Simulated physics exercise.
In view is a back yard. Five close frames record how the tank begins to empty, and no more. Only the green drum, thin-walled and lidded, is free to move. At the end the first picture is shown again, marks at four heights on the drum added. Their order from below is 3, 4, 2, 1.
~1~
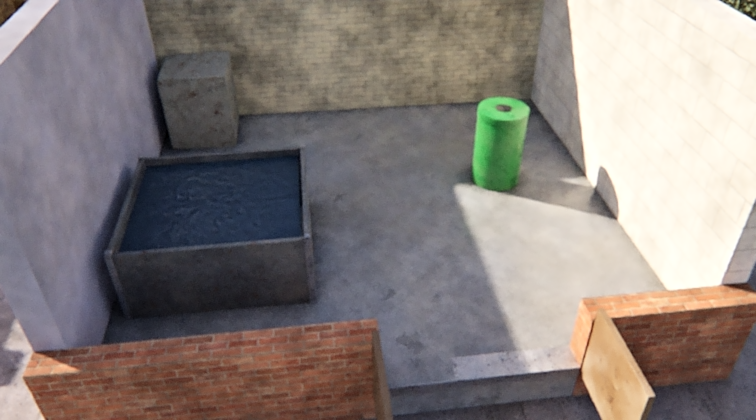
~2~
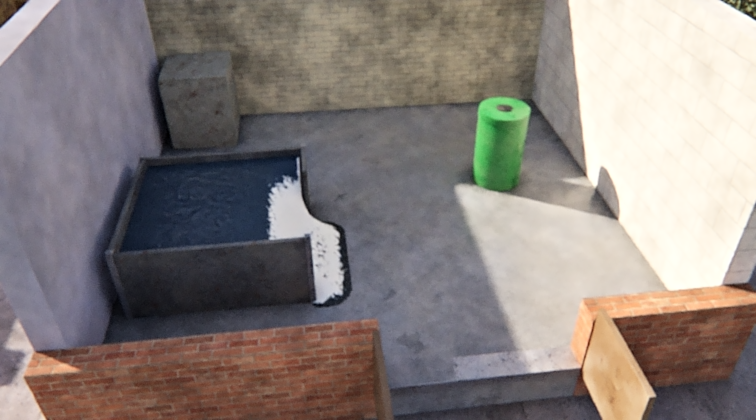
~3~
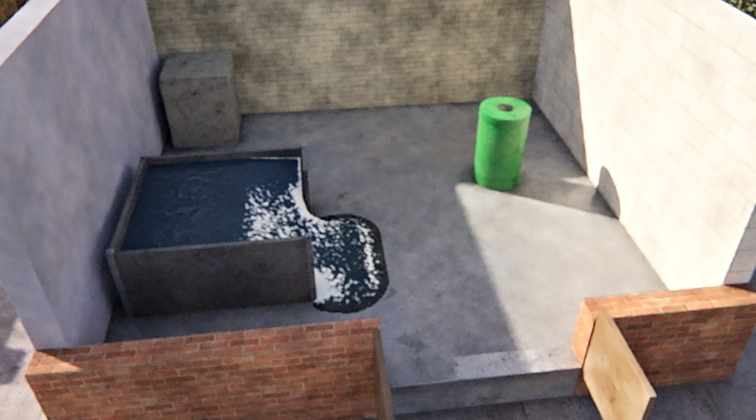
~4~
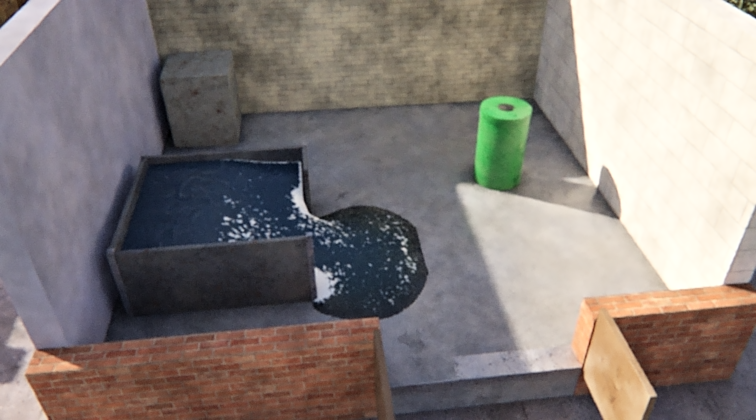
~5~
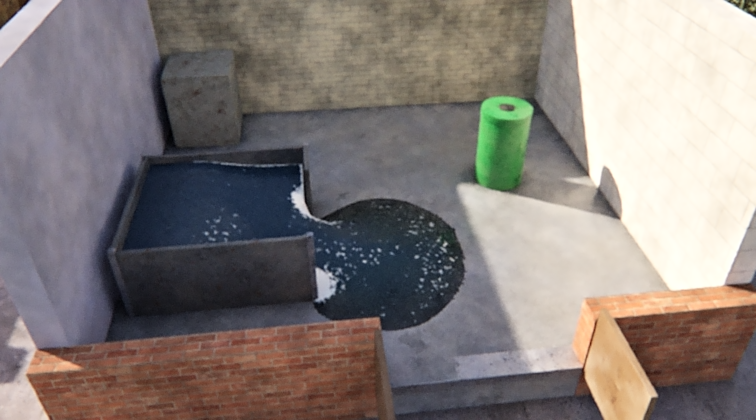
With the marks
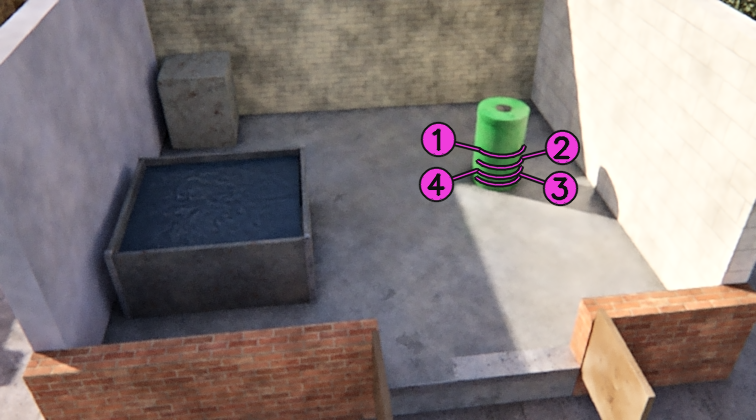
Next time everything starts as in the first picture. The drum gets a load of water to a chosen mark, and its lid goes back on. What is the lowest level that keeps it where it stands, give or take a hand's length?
Choose 4.
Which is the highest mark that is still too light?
3 it is.
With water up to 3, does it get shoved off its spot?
Yes, it does.
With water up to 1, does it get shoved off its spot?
No.
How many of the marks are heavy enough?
Three.
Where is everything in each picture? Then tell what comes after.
In the first picture, lid of the green drum at (503, 109); tank full, its middle at (218, 202); open gate at (480, 312).
In the second picture, 2 % of the ground wet, in view closest to the drum at (326, 225).
In the third picture, 4 % of the ground wet, in view closest to the drum at (364, 225).
In the fourth picture, 7 % of the ground wet, in view closest to the drum at (408, 230).
In the fifth picture, lid of the green drum at (506, 108); 11 % of the ground wet, in view closest to the drum at (438, 224).
On the marked copy, 1 at (506, 156); 2 at (504, 167); 3 at (502, 184); 4 at (503, 177); from the bottom up 3, 4, 2, 1.
With 1, it does not move.
With 2, it does not move.
With 3, it is pushed about its own width away.
With 4, it does not move.
